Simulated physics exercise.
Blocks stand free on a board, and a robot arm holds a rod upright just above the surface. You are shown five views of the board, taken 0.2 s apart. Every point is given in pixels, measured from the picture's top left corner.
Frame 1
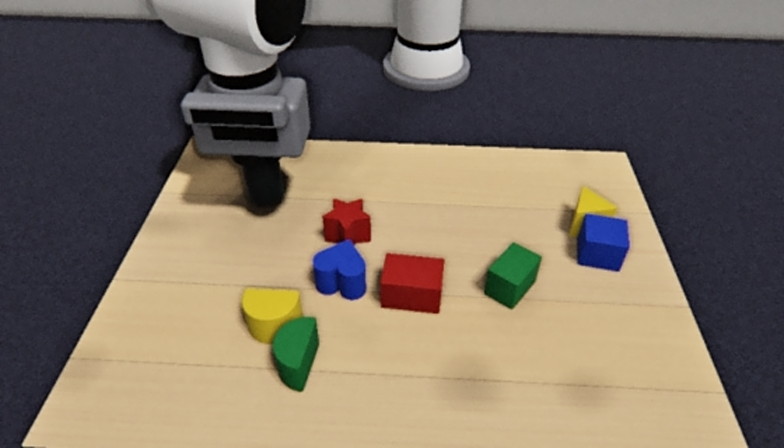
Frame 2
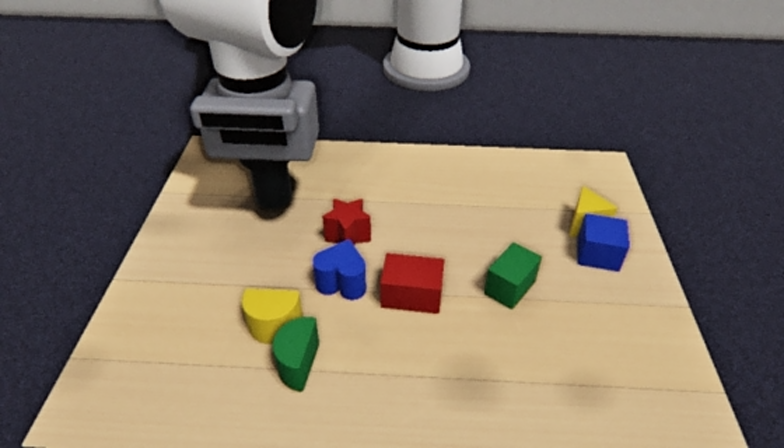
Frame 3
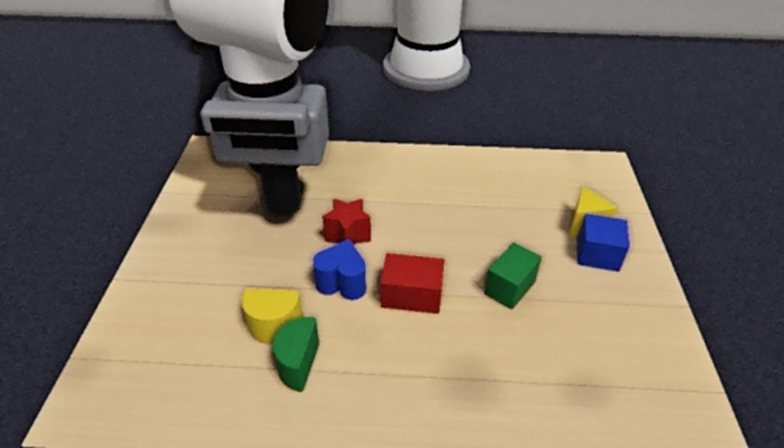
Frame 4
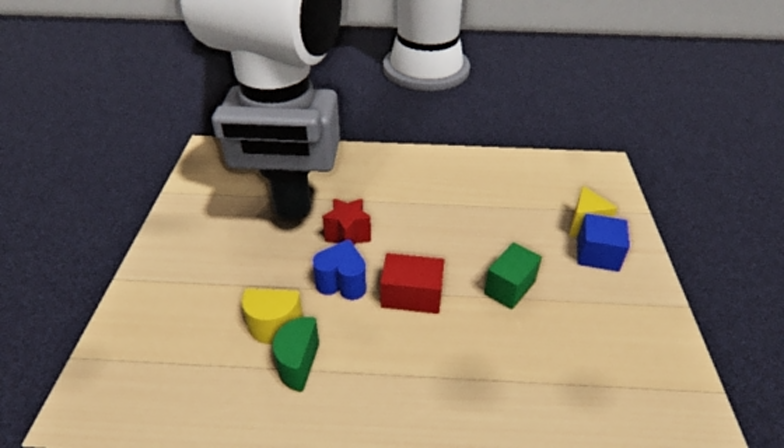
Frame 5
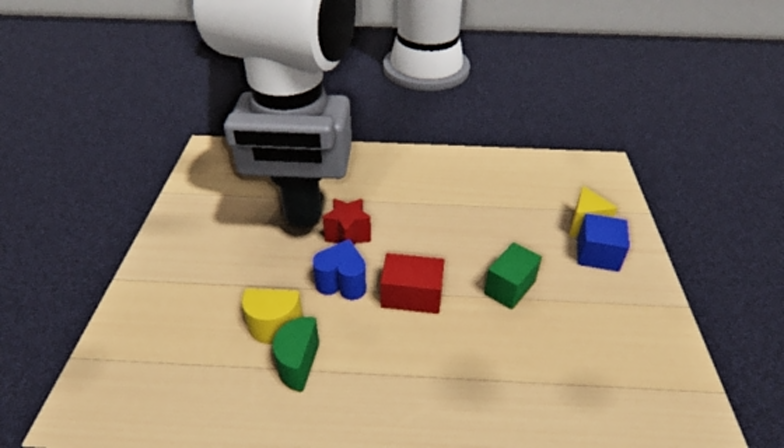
A white and grey robot arm holding a dark rod upright moves slowly and slightly to the right and a little nearer over a pale wooden board, closing on the red star. Seen from above by a still camera, the board carries a blue heart, yellow and green curved blocks, and red, green and blue blocks beside a yellow triangle at right. The blocks all stay put.
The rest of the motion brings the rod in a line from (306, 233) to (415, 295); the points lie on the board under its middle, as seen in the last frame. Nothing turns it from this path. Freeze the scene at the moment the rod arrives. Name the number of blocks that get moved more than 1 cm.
Counting only shifts above 1 cm, I get three or more blocks.
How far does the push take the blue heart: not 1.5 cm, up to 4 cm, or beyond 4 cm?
Answer: 1.5 to 4 cm.
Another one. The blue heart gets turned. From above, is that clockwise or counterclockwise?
Rotates clockwise.
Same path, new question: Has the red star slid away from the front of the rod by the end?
Yes - that is the case.
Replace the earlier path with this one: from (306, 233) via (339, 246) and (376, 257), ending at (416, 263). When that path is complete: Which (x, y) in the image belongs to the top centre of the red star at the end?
Somewhere near (427, 215).
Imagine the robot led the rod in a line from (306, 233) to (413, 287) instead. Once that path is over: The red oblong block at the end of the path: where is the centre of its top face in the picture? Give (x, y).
Pixel (453, 296).
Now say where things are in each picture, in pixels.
The first picture shows lower end of the rod (266, 194), tops of blocks, blue heart (341, 259), red star (347, 211), red oblong block (413, 270), green oblong block (516, 262).
The second picture shows rod (274, 198), blocks as before.
The third picture shows rod (283, 202), blocks as before.
The fourth picture shows rod (293, 208), blocks as before.
The fifth picture shows rod (303, 214), blue heart (341, 259), red star (347, 211), red oblong block (413, 270), green oblong block (516, 262).
On the path given first. One third of the way, rod (337, 234); red star (370, 218), turned 45° anticlockwise.
Two thirds of the way, rod (375, 255); blue heart (356, 276), turned 65° clockwise; red star (384, 222), turned 90° anticlockwise; red oblong block (420, 274).
At the end, rod (416, 277); blue heart (356, 276), turned 70° clockwise; red star (384, 222), turned 90° anticlockwise; red oblong block (461, 300); green oblong block not moved.
